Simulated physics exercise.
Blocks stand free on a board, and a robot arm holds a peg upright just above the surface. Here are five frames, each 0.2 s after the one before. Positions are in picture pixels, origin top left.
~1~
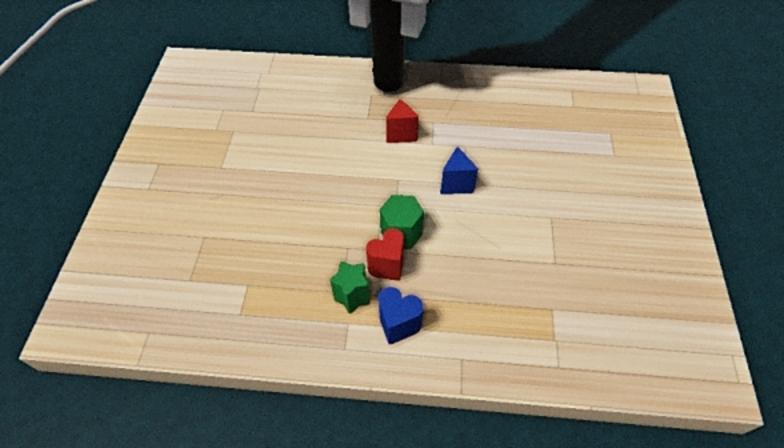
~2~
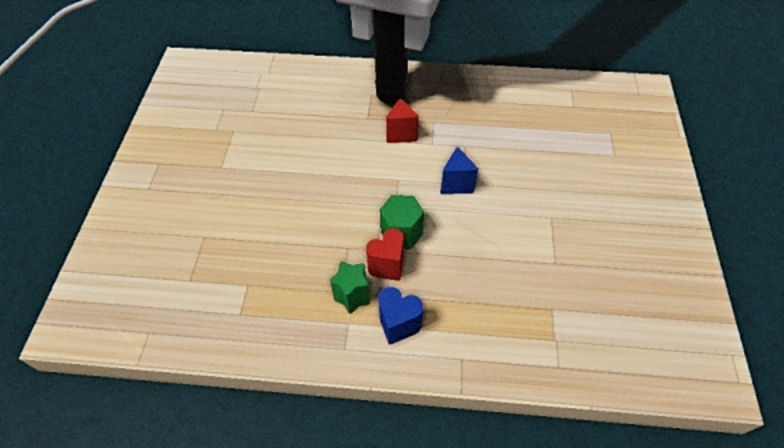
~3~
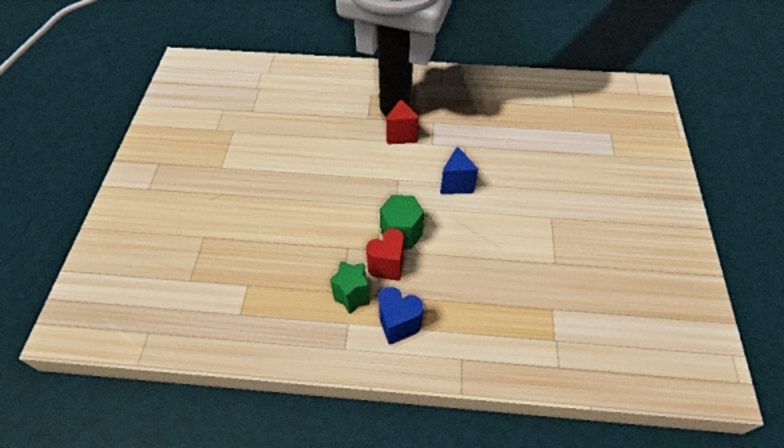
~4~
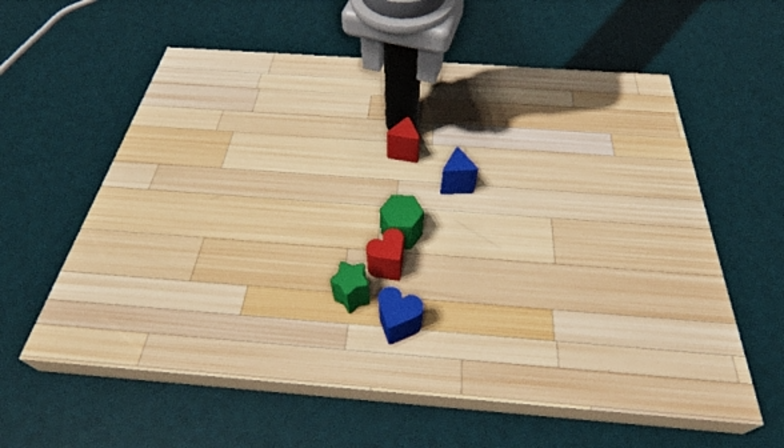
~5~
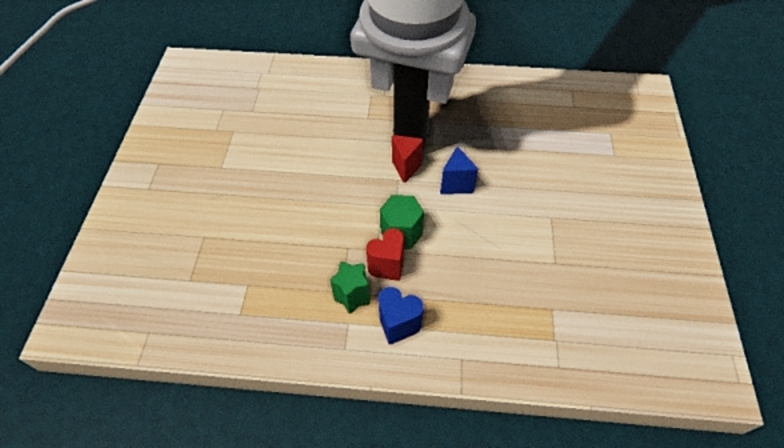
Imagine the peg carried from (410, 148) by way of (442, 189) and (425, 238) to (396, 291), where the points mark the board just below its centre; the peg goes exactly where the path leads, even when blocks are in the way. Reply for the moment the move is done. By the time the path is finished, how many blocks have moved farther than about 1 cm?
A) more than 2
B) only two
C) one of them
I'll go with A - more than 2.
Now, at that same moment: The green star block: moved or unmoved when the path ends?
That one moves away.
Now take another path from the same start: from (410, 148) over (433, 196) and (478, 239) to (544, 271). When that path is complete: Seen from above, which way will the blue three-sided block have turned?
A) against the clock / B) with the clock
The answer is A.
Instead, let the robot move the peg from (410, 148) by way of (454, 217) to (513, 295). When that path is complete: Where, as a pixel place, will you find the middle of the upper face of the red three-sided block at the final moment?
The middle of its upper face should be somewhere near (406, 169).
The first path, step by step. One third of the way, peg at (443, 184); red three-sided block at (408, 159), turned 45° clockwise; blue three-sided block at (475, 172).
Two thirds of the way, peg at (425, 235); red heart-shaped block at (380, 252), turned 30° anticlockwise; green six-sided block at (386, 216), turned 25° clockwise; red three-sided block at (408, 159), turned 45° clockwise; blue three-sided block at (478, 175), turned 15° anticlockwise.
At the end, peg at (396, 287); green star block at (331, 286), turned 30° anticlockwise; red heart-shaped block at (360, 263); green six-sided block at (380, 217), turned 40° clockwise; red three-sided block at (408, 159), turned 45° clockwise; blue three-sided block at (478, 175), turned 15° anticlockwise.
